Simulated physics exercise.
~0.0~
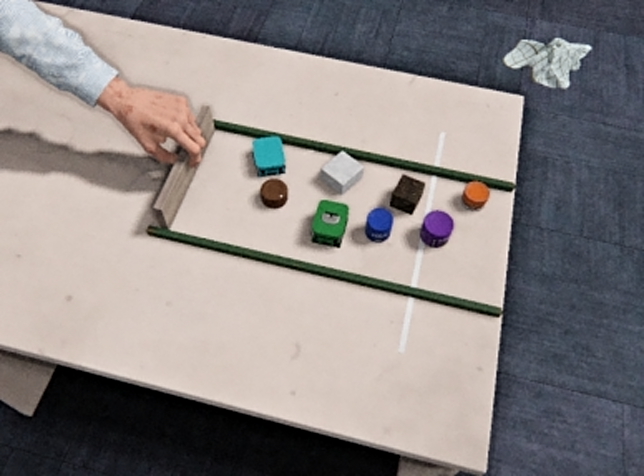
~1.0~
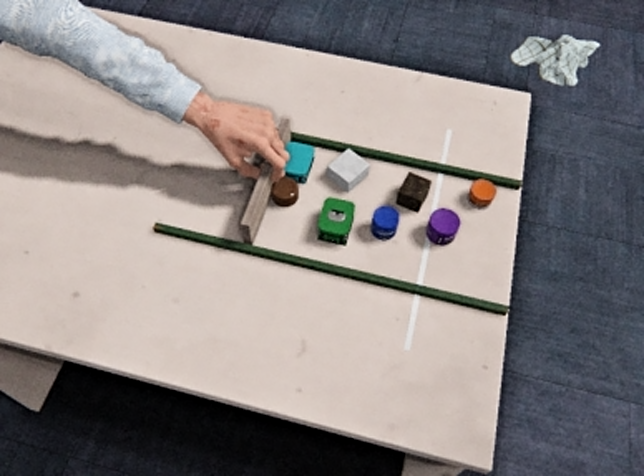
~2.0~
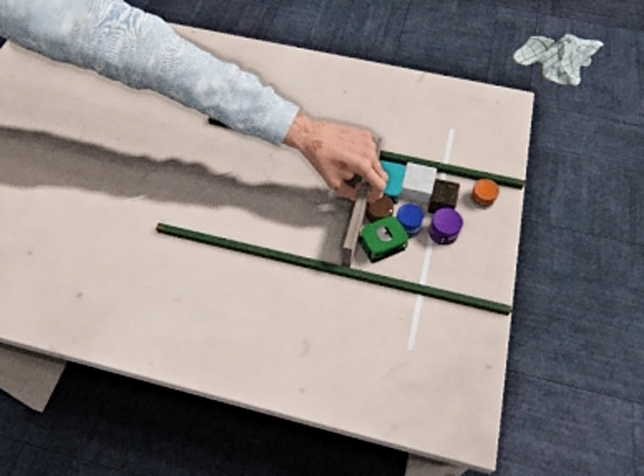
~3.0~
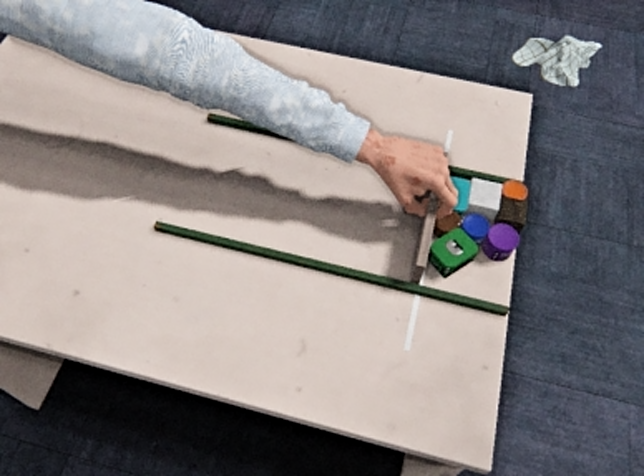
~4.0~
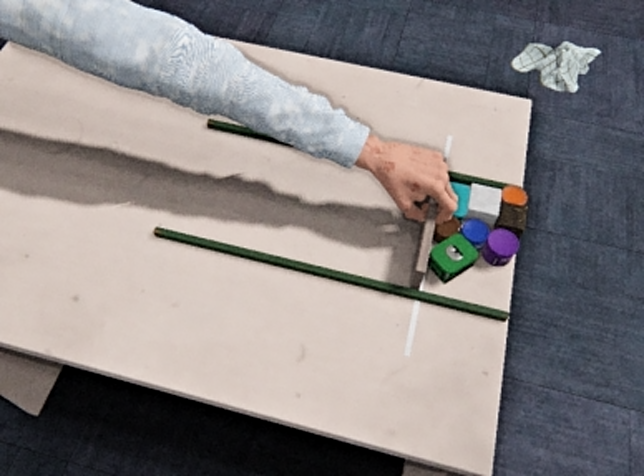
A hand slid an upright board rightward between two green rails, gathering the turquoise case, brown lid, white block and other small objects into a cluster. It stopped at the white line with everything bunched near the table's end and nothing fallen off.
